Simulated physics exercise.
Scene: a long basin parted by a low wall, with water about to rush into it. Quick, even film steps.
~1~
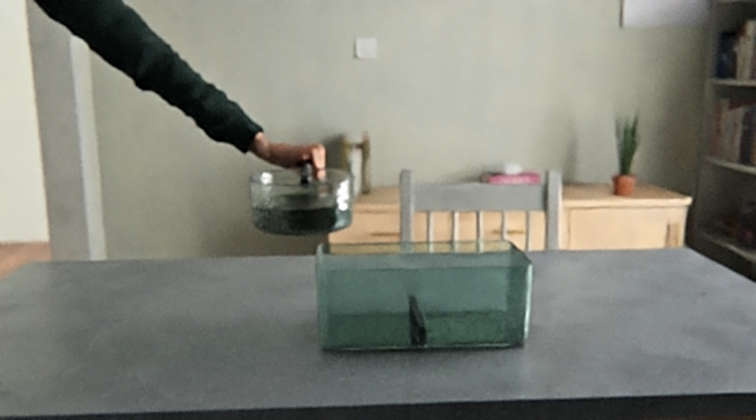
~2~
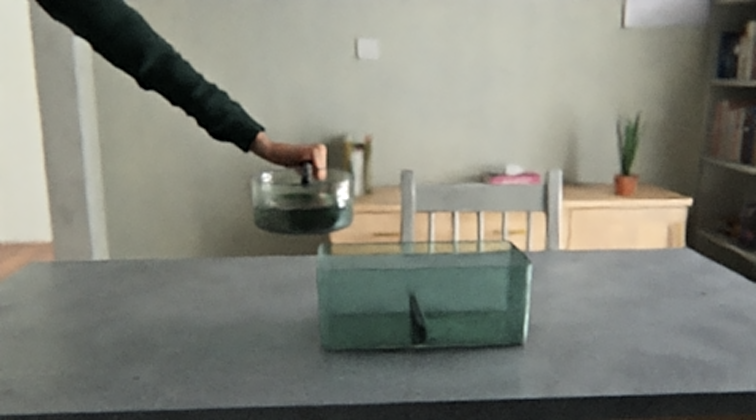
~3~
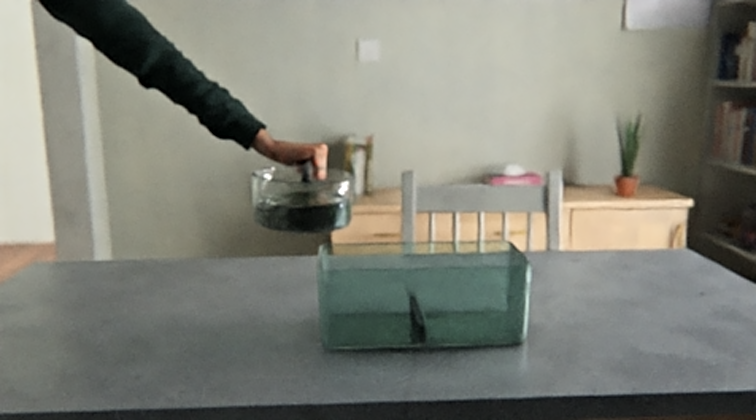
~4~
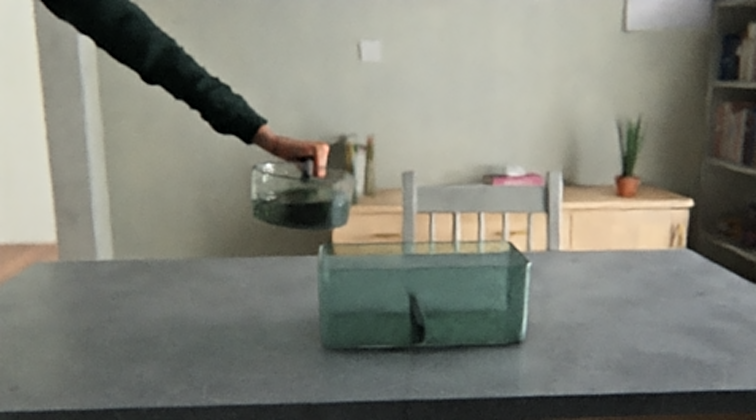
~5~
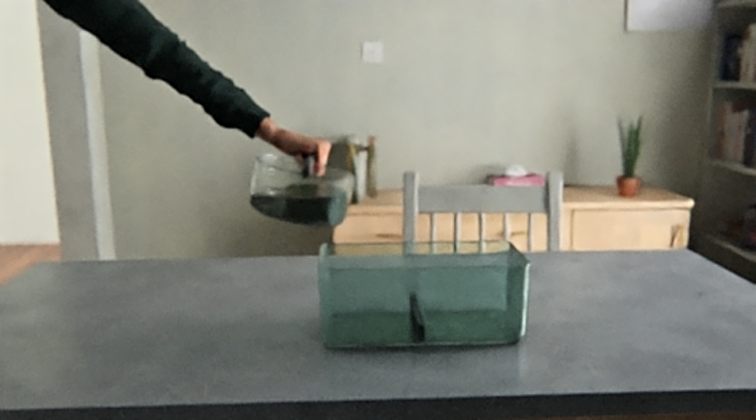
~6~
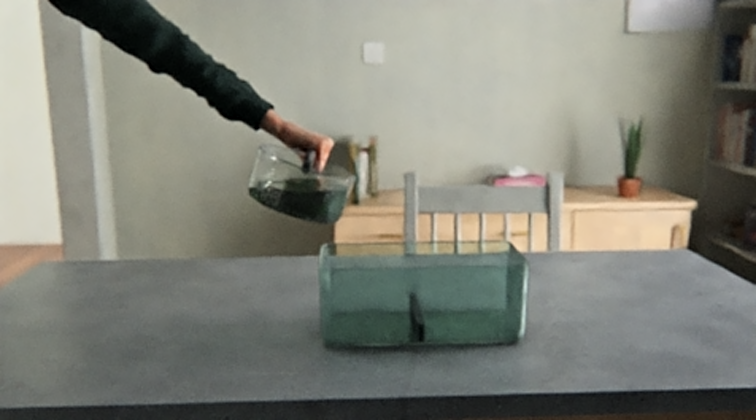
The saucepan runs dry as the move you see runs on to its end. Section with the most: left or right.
The fullest part is on the right.
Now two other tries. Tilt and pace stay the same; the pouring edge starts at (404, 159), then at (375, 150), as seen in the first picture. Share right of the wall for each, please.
Result, first then second: About 90 % and about 85 %.
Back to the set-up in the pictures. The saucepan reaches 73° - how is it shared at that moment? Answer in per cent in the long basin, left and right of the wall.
About 5 per cent left, 0 per cent right.
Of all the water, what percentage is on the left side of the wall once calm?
That is roughly 30 percent of it.
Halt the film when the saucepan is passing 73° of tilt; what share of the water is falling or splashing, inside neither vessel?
Roughly 35 %.
A moment on, the tilt is 73° and 61 per cent is still to pour, 4 is left of the wall and 0 right of it.
Next, the tilt is 101° and 12 per cent is still to pour, 17 is left of the wall and 51 right of it.
Then the tilt is 105° and 0 per cent is still to pour, 25 is left of the wall and 72 right of it.
Later the tilt is 105° and 0 per cent is still to pour, 30 is left of the wall and 69 right of it.
In the end 30 per cent lies left of the wall, 69 right of it and 0 outside.
